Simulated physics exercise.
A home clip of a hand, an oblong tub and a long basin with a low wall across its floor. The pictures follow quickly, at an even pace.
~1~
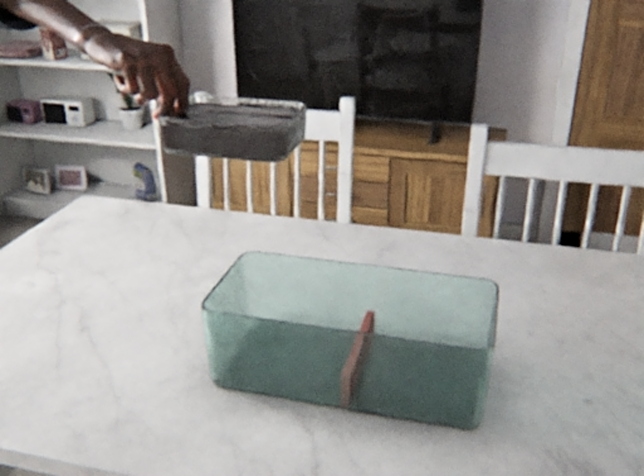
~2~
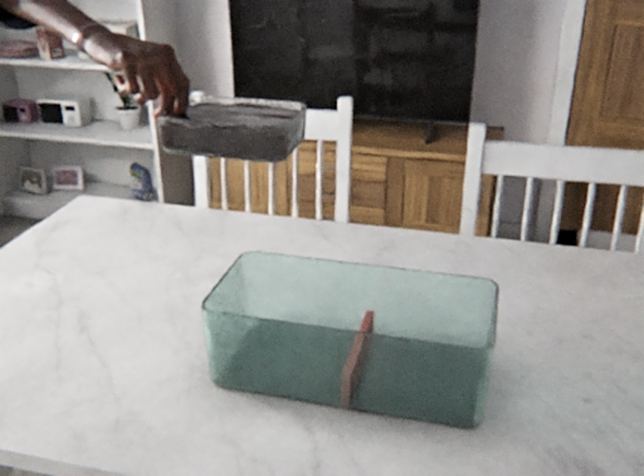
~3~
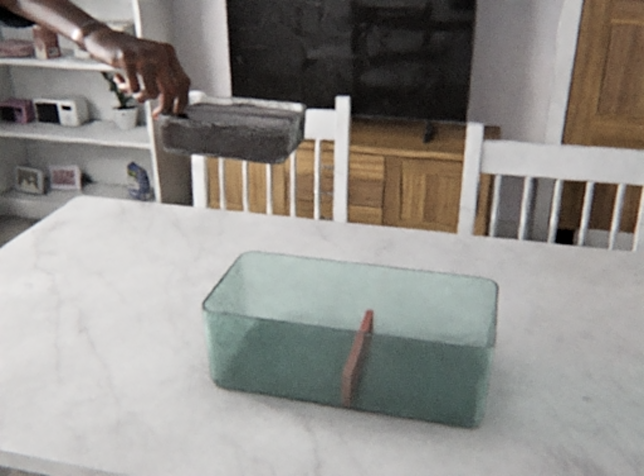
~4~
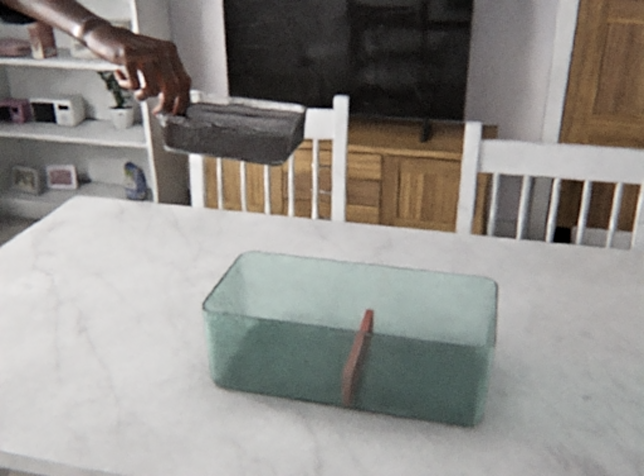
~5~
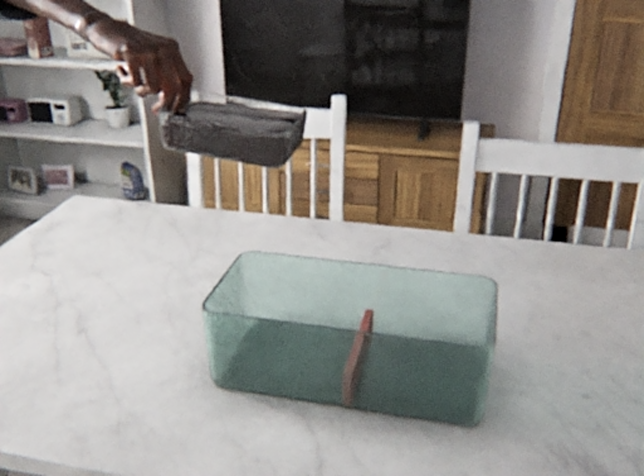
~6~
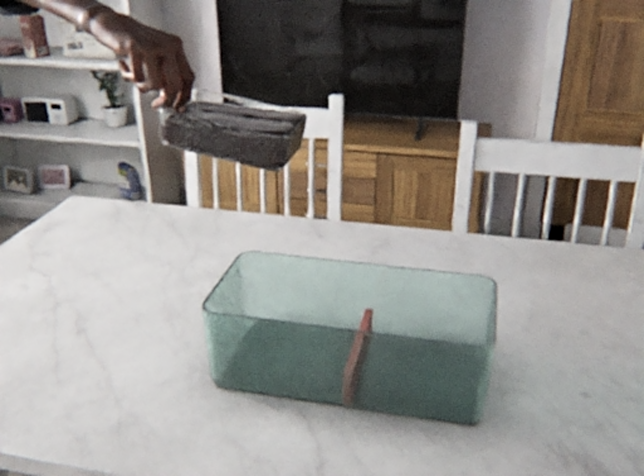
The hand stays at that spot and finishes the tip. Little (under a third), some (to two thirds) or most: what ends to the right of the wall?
It comes to between a third and two thirds.
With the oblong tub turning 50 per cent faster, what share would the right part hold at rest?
Some 60 per cent.
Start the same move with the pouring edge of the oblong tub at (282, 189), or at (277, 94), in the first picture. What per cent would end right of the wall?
The first gives 0 %, the second 40 %.
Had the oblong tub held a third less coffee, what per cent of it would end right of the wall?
It comes to 30 per cent or so.
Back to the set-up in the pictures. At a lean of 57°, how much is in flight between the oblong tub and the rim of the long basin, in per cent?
Near 55 %.
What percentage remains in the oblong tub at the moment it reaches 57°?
Near 25 %.
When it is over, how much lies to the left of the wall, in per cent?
Some 35 per cent.
A moment on, the oblong tub is tipped part way and 24 per cent is still to pour, 7 is left of the wall and 15 right of it.
Next, the oblong tub is tipped on its side and 5 per cent is still to pour, 28 is left of the wall and 57 right of it.
Then the oblong tub is tipped on its side and 0 per cent is still to pour, 36 is left of the wall and 58 right of it.
Later the oblong tub is tipped on its side and 0 per cent is still to pour, 37 is left of the wall and 58 right of it.
At rest 37 per cent lies left of the wall, 58 right of it and 5 outside.
